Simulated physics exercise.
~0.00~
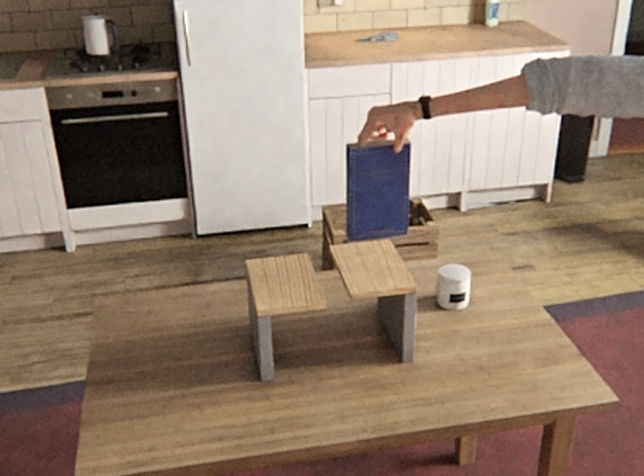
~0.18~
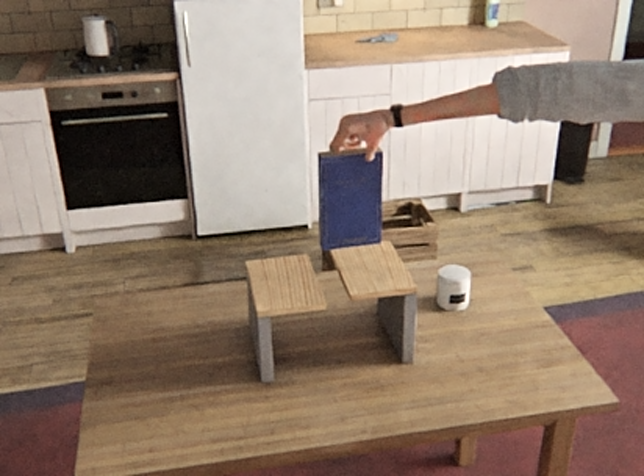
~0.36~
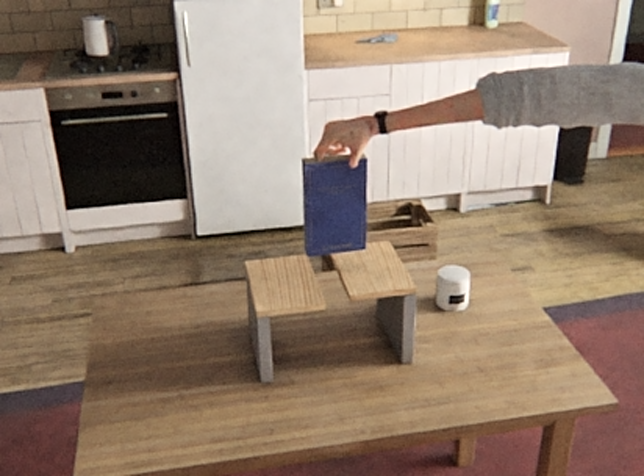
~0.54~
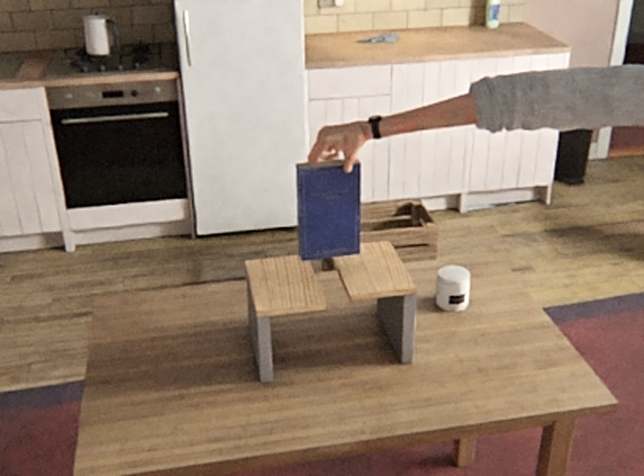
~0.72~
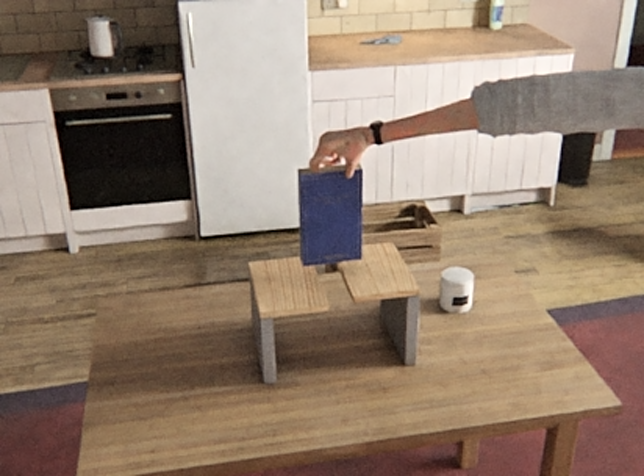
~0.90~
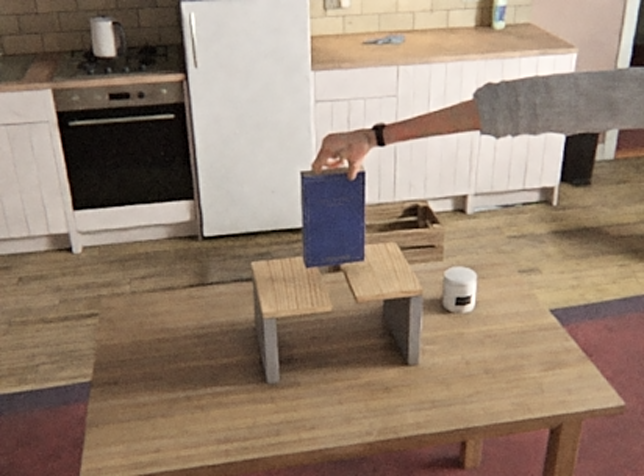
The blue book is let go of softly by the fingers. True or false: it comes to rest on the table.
False.
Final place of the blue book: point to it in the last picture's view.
Pretty much around (326, 232), I'd say.
Around 1.20 s, blue book rocked 11° from its first pose near (324, 231).
Around 1.50 s, blue book rocked 7° from its first pose near (327, 231).
Finally (2.3 s), left askew, blue book; white jar still in place. Final places as the last picture's camera would see them, blue book near (326, 232). The book is caught.
